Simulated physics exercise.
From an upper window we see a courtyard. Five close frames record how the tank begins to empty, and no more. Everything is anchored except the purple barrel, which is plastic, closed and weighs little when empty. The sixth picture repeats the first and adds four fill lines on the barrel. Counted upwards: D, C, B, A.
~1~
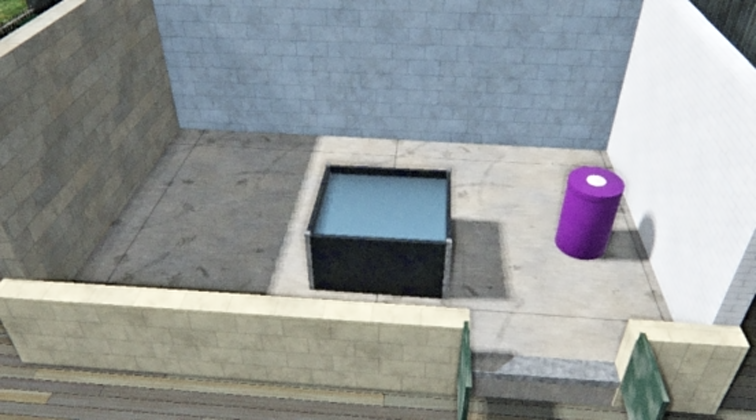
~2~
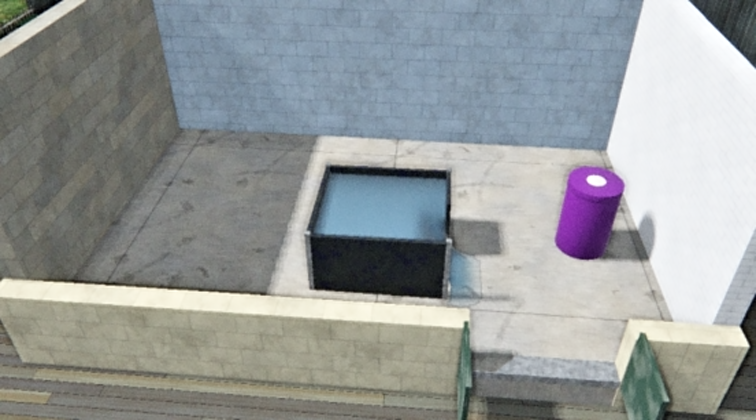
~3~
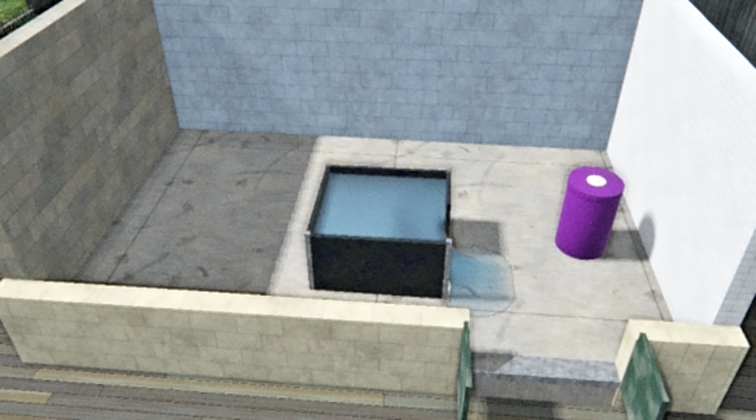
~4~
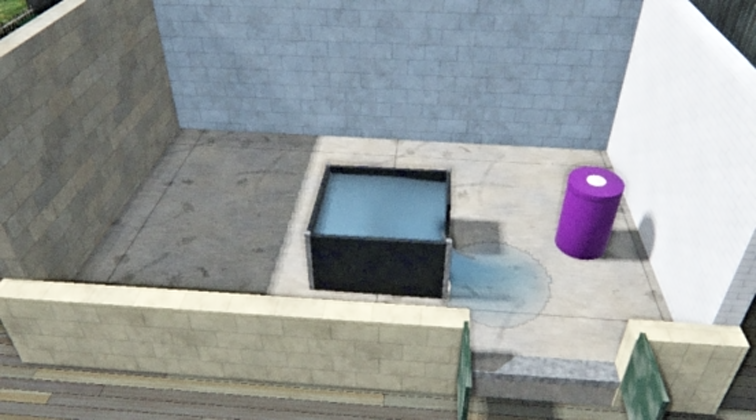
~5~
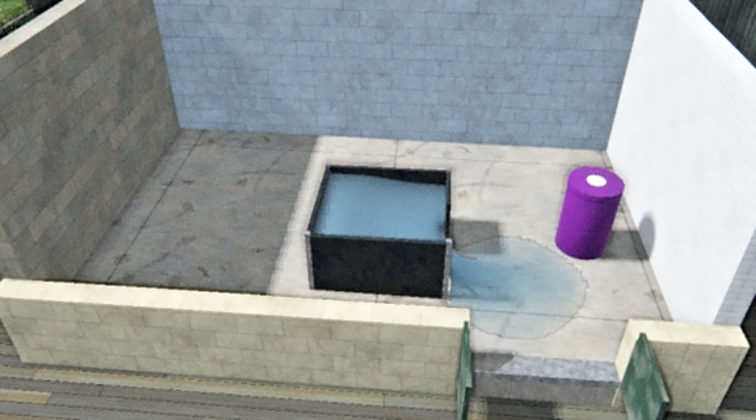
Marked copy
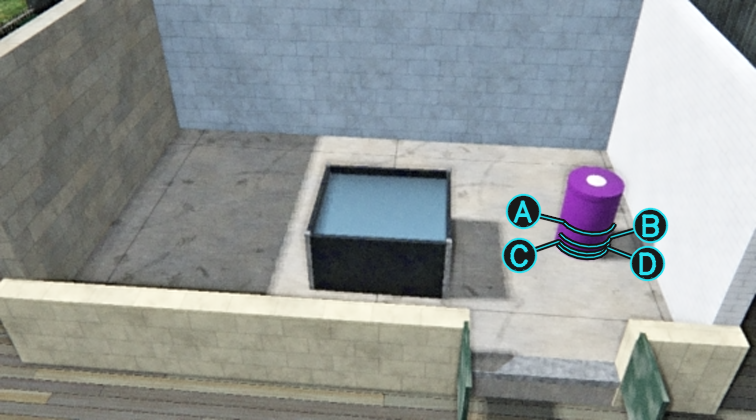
The clip shows a walled courtyard from above, with a full dark-sided tank and a purple barrel standing still as water emerges at the tank's right side and spreads across the pale ground in a widening, rounded puddle.
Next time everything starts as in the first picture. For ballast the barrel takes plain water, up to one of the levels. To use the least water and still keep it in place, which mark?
B is the one.
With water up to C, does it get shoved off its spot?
Yes, that goes wrong.
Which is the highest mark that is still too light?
C it is.
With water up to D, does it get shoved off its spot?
Yes.
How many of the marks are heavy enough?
Two of them.
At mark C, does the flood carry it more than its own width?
Yes, it does.
On the marked copy, A at (591, 233); B at (588, 246); C at (586, 253); D at (585, 257); from the bottom up D, C, B, A.
With A, it does not move.
With B, it does not move.
With C, it is pushed about twice its own width away.
With D, it is pushed about 4 times its own width away.
